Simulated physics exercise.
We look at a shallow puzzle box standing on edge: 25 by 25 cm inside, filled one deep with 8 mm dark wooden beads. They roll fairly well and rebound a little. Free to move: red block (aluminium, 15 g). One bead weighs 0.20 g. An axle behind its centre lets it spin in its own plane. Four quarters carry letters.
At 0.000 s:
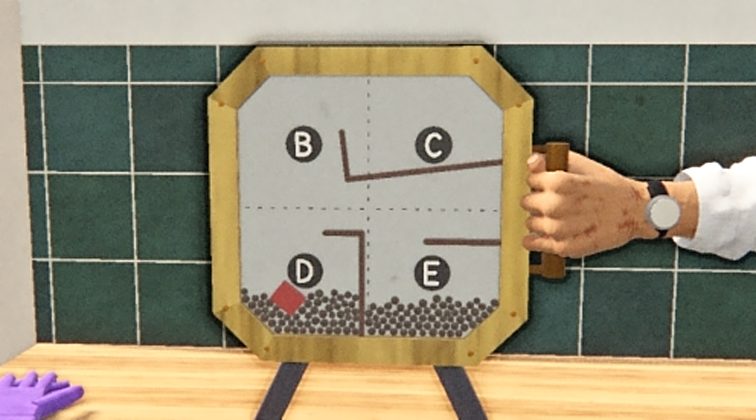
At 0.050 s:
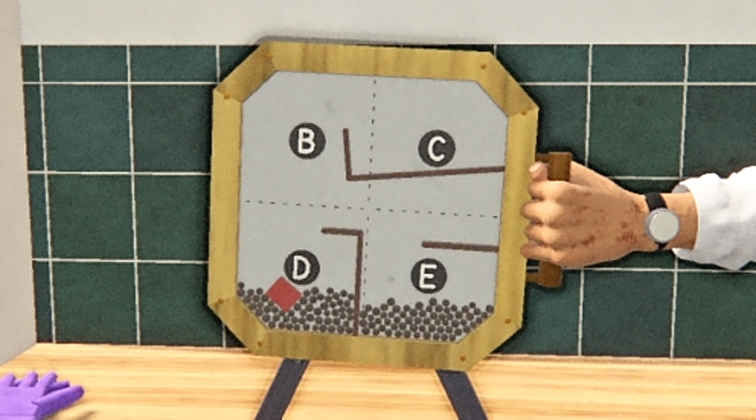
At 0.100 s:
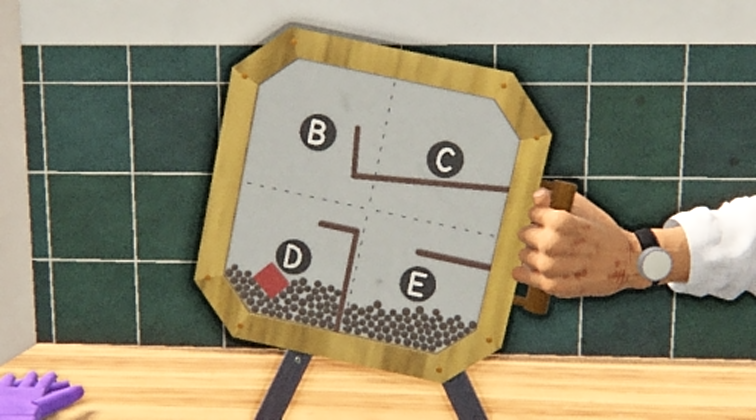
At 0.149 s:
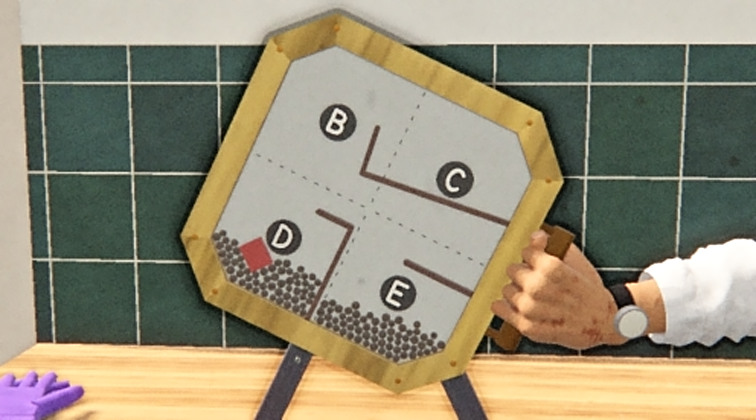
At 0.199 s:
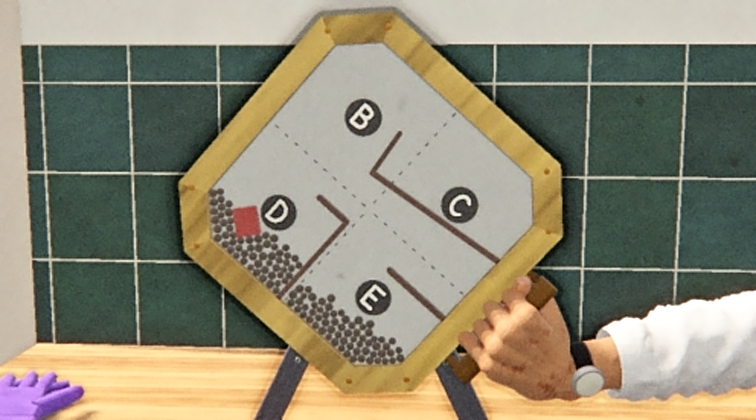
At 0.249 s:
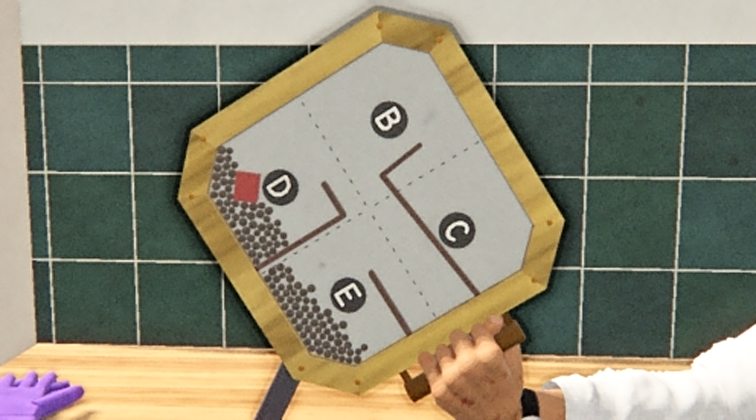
Wood-framed puzzle box turning clockwise as a hand pulls its handle downward, dark beads and a red block shifting along inside.
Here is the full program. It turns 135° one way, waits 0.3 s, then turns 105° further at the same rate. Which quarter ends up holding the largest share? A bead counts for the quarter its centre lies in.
The one marked B.
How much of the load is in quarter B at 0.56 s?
About 0 per cent.
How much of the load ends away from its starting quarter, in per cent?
About 95 per cent.
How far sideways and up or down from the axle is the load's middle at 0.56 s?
About 7 cm left and 2 cm above.
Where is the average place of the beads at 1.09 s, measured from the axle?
About 4 cm left and 3 cm above.
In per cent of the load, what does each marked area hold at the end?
Quarter B: 90; quarter C: 0; quarter D: 10; quarter E: 0.
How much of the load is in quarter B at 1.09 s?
About 10 per cent.
After 0.56 s, it stands 135° clockwise; the beads' middle is 7 cm left of and 2 cm above the centre; D 45 %, E 50 %.
After 1.09 s, it has come round 188° clockwise; the beads' middle is 4 cm left of and 3 cm above the centre; B 10 %, C 15 %, D 25 %, E 50 %.
After 1.32 s, it has come round 240° clockwise; the beads' middle is 2 cm right of and 1 cm below the centre; B 20 %, C 10 %, D 25 %, E 50 %.
All still by 2.6 s, it has come round 240° clockwise; B 90 %, C 0 %, D 10 %, E 0 %.
